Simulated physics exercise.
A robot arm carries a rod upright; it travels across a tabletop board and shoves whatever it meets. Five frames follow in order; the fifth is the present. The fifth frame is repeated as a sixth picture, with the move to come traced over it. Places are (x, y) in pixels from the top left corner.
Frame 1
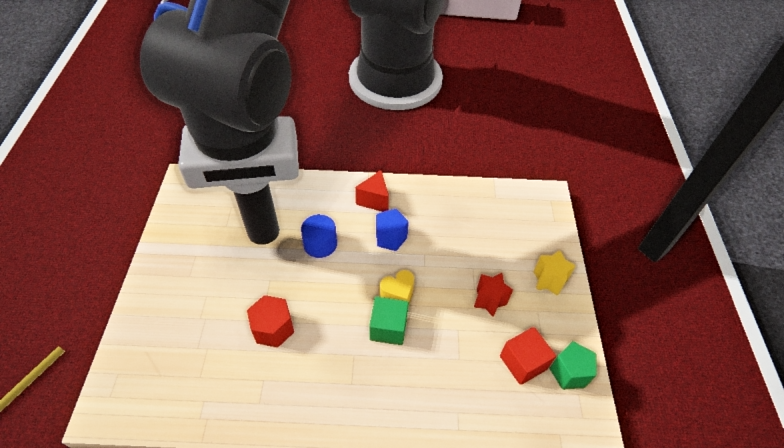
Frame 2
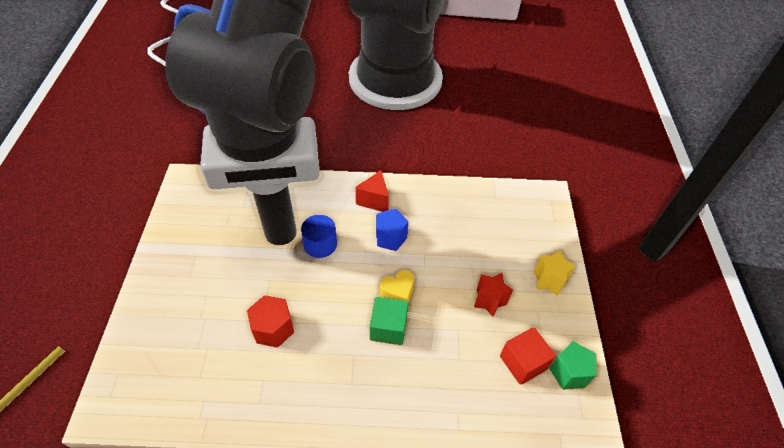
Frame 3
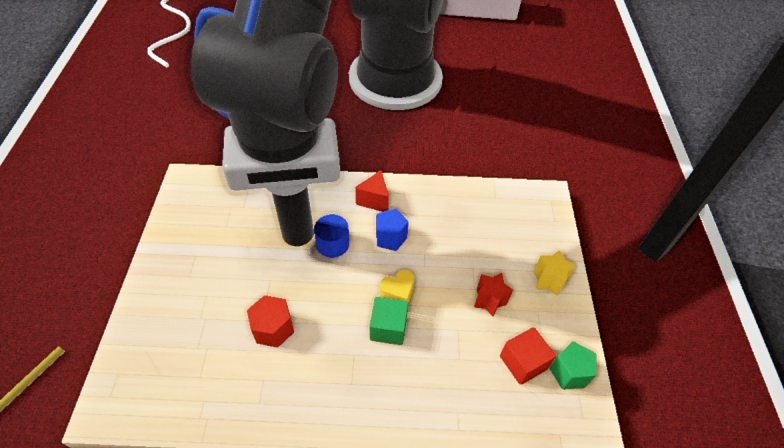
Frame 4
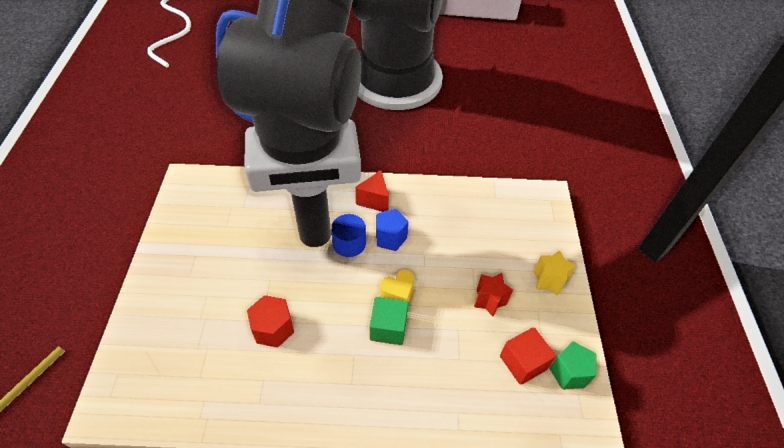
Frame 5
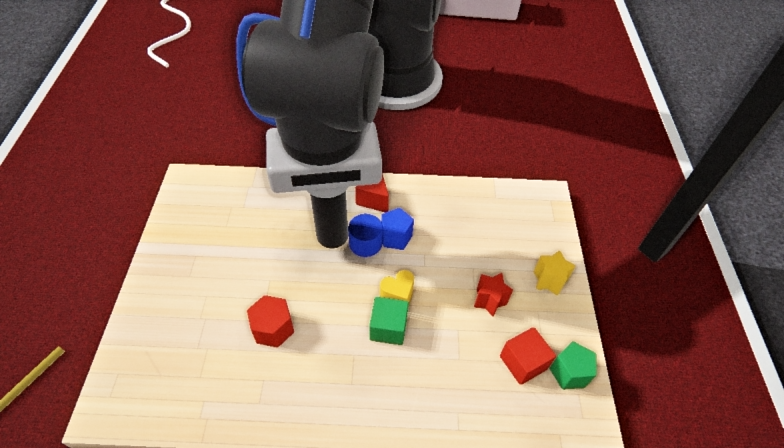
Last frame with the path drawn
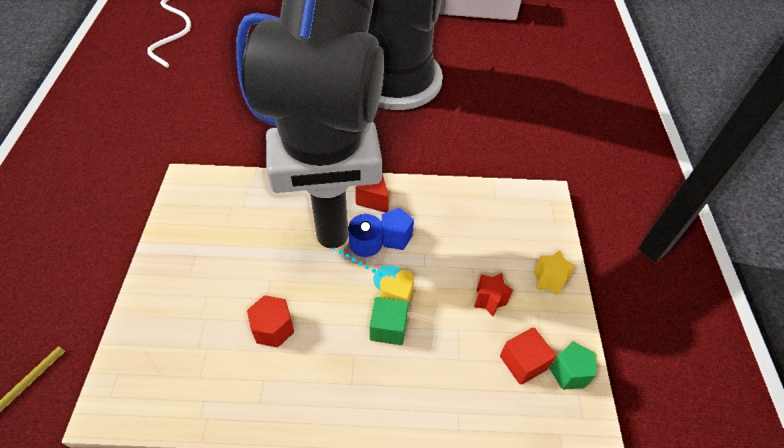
Robot arm's black rod moving right across a wooden board, pushing a blue circular block up against a blue pentagon.
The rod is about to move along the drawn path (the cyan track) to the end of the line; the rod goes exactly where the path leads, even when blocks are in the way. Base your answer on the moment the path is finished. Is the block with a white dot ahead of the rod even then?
I'd say no.
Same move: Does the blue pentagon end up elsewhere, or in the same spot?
Here's my answer: The blue pentagon gets displaced.
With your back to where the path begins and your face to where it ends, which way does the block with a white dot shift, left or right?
Shifted left.
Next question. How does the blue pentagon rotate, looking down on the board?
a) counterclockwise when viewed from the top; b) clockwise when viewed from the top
That would be a.
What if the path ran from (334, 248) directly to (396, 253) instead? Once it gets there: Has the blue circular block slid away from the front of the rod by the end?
My answer is no.
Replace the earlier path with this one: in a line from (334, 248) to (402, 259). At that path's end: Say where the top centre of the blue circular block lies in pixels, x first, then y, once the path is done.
The spot you're after is about (430, 227) in the image.
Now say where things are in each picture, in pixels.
The first picture shows rod's lower end at (264, 232); blue circular block at (318, 227); green four-sided block at (389, 313); blue pentagon at (391, 221); yellow heart block at (399, 283).
The second picture shows rod at (281, 233); blocks still.
The third picture shows rod at (298, 234); blue circular block at (331, 227).
The fourth picture shows rod at (315, 235); blue circular block at (348, 227).
The fifth picture shows rod at (333, 236); blue circular block at (365, 227); green four-sided block at (389, 313); blue pentagon at (397, 221); yellow heart block at (399, 283).
Drawn move, straight from (334, 248) to (390, 279); the dot is on the blue circular block.
On the path given first. Halfway along, rod at (361, 252); blue circular block at (390, 234); blue pentagon at (414, 216), turned 25° anticlockwise.
At the end, rod at (390, 267); blue circular block at (410, 240); green four-sided block still; blue pentagon at (418, 213), turned 40° anticlockwise; yellow heart block at (402, 286).
